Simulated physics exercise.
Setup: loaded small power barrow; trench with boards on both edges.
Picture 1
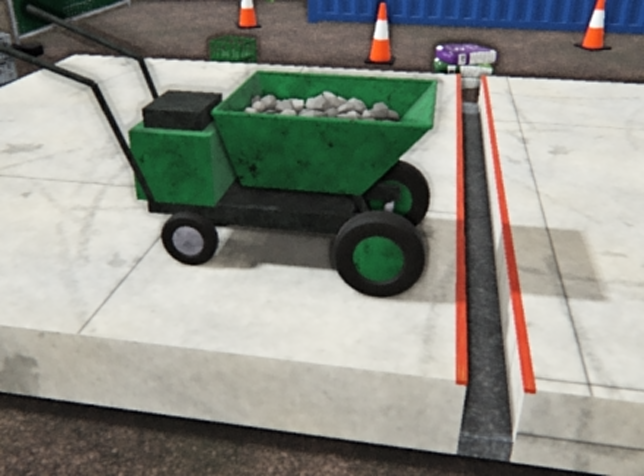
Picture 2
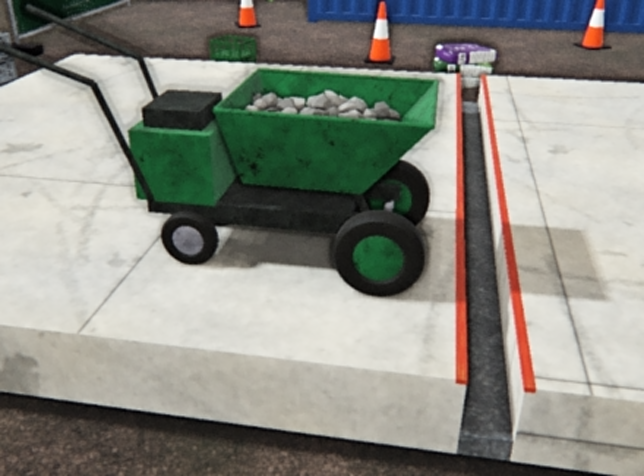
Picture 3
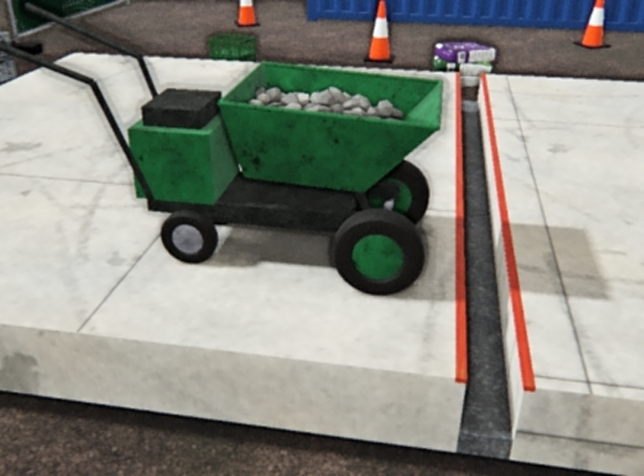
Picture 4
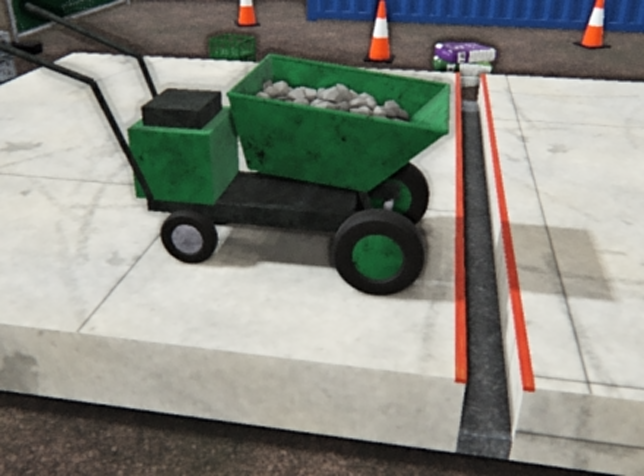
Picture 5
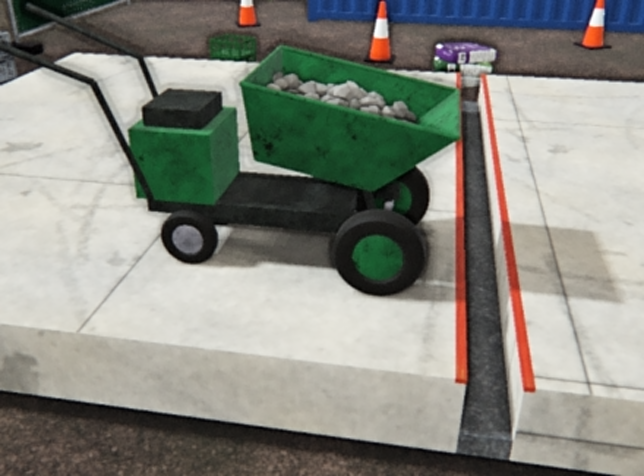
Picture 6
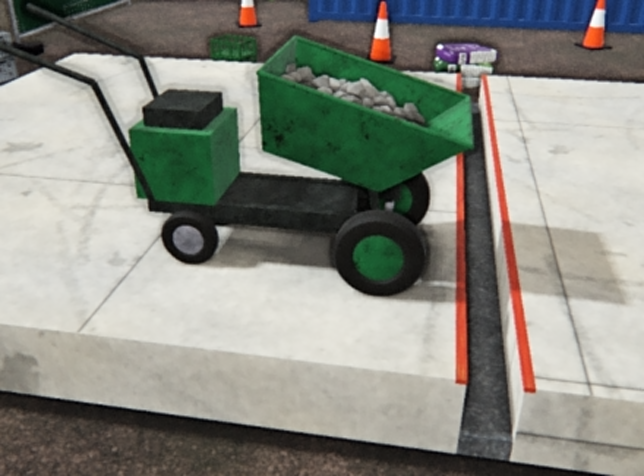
The video shows a small green power barrow loaded with broken grey stones, standing on pale slabs beside a narrow trench edged with orange-red boards. Its skip starts level, then tilts gradually forward to the right while the wheels stay still.
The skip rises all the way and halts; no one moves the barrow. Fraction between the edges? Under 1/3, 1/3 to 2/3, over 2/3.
Under 1/3.
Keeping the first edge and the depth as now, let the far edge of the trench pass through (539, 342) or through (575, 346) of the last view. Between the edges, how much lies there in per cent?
You'd get 10 % in the first case and 70 % in the second.
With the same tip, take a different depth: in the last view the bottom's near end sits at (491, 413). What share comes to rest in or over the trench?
Around 0 percent.
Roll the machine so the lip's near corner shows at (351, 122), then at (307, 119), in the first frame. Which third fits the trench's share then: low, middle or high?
In the first case beyond two thirds, in the second case one to two thirds.
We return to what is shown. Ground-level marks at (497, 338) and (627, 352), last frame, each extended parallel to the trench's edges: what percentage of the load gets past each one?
Around 80 in a hundred for the first, 20 in a hundred for the second.
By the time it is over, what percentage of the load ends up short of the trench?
My estimate is close to 0 in a hundred.
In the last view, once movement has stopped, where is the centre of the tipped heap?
(569, 274).
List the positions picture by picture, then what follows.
Lip of the skip at (431, 127), level; top of the load at (308, 116), broken stones; first edge of the trench at (461, 334); far edge at (523, 341), the trench under half as wide as the skip, and about as deep as wide, in the first picture.
Lip of the skip at (432, 127), level; top of the load at (309, 114), in the second picture.
Lip of the skip at (438, 128), tipped barely; top of the load at (313, 110), in the third picture.
Lip of the skip at (446, 132), tipped a little; top of the load at (297, 106), in the fourth picture.
Lip of the skip at (458, 138), tipped a little; top of the load at (306, 100), in the fifth picture.
Lip of the skip at (471, 147), tipped clearly; top of the load at (312, 95); first edge of the trench at (461, 333); far edge at (523, 340), in the sixth picture.
Soon, skip tipped steeply; all in the skip.
A while on, skip tipped right over; most in the skip; a small part beyond it; a stray few falling.
Towards the end, skip tipped right over; about a quarter in the skip; most beyond it.
Finally, skip tipped right over; about a quarter in the skip; a stray few in or heaped over the trench; most beyond it.
